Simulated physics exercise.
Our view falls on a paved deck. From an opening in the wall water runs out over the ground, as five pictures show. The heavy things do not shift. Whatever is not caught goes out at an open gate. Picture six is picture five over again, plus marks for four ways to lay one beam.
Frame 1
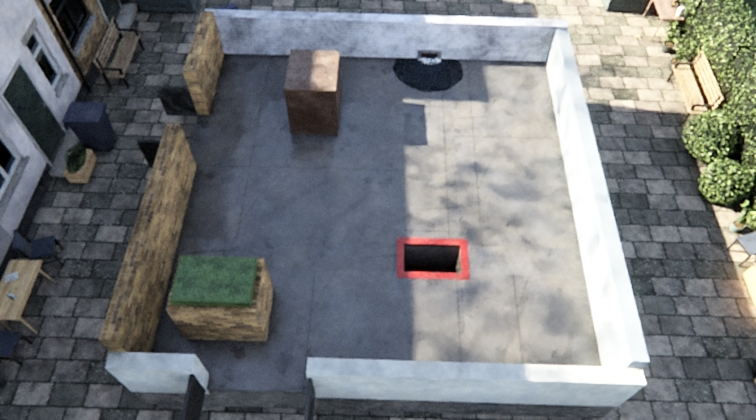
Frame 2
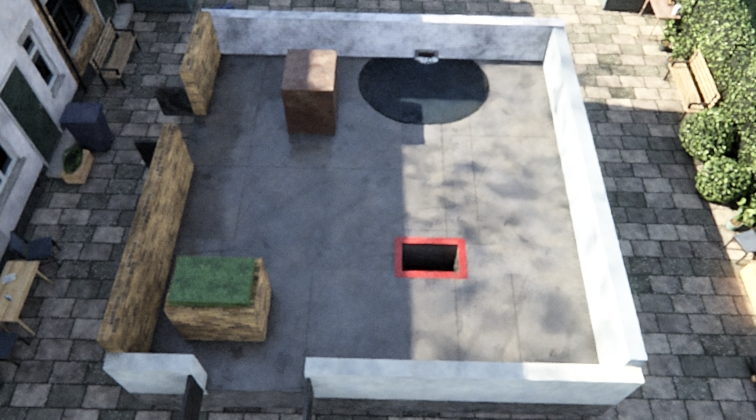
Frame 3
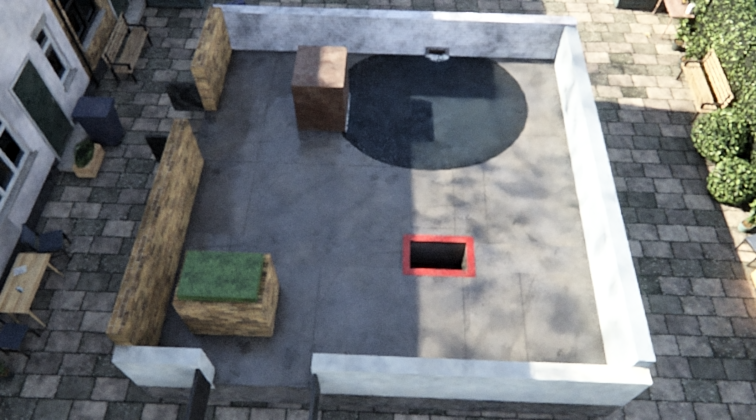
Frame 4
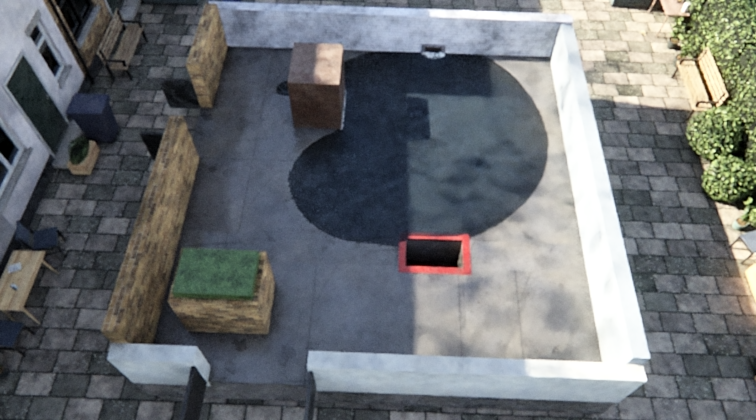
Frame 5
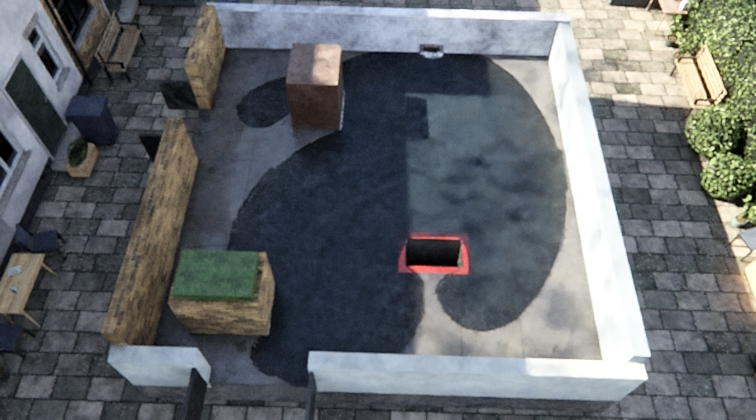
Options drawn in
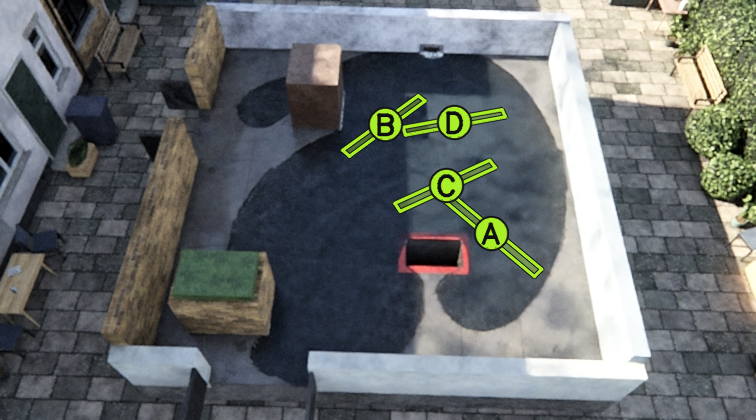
Dark water spreads across a grey paved deck enclosed by low white and stone walls, seen from high above with the view shifting very slightly. A rusty brown block stands at upper left, a stone box topped with green at lower left, and a red-rimmed opening right of centre. From the far wall, the pool widens, curls around the brown block, then surrounds much of the red rim and reaches the near left.
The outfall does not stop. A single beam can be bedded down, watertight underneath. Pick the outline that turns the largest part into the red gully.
Spot B does it best.
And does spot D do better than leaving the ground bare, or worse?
Worse.
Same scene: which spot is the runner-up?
Here it is spot A.
In lime, A from (448, 197) to (538, 272); B from (346, 153) to (421, 98); C from (397, 207) to (492, 163); D from (404, 131) to (503, 113).
For spot A, about 15 % of the stream goes into the red gully, about 84 % out by the gates.
For spot B, about 23 % of the stream goes into the red gully, about 76 % out by the gates.
For spot C, about 5 % of the stream goes into the red gully, about 93 % out by the gates.
For spot D, about 9 % of the stream goes into the red gully, about 89 % out by the gates.
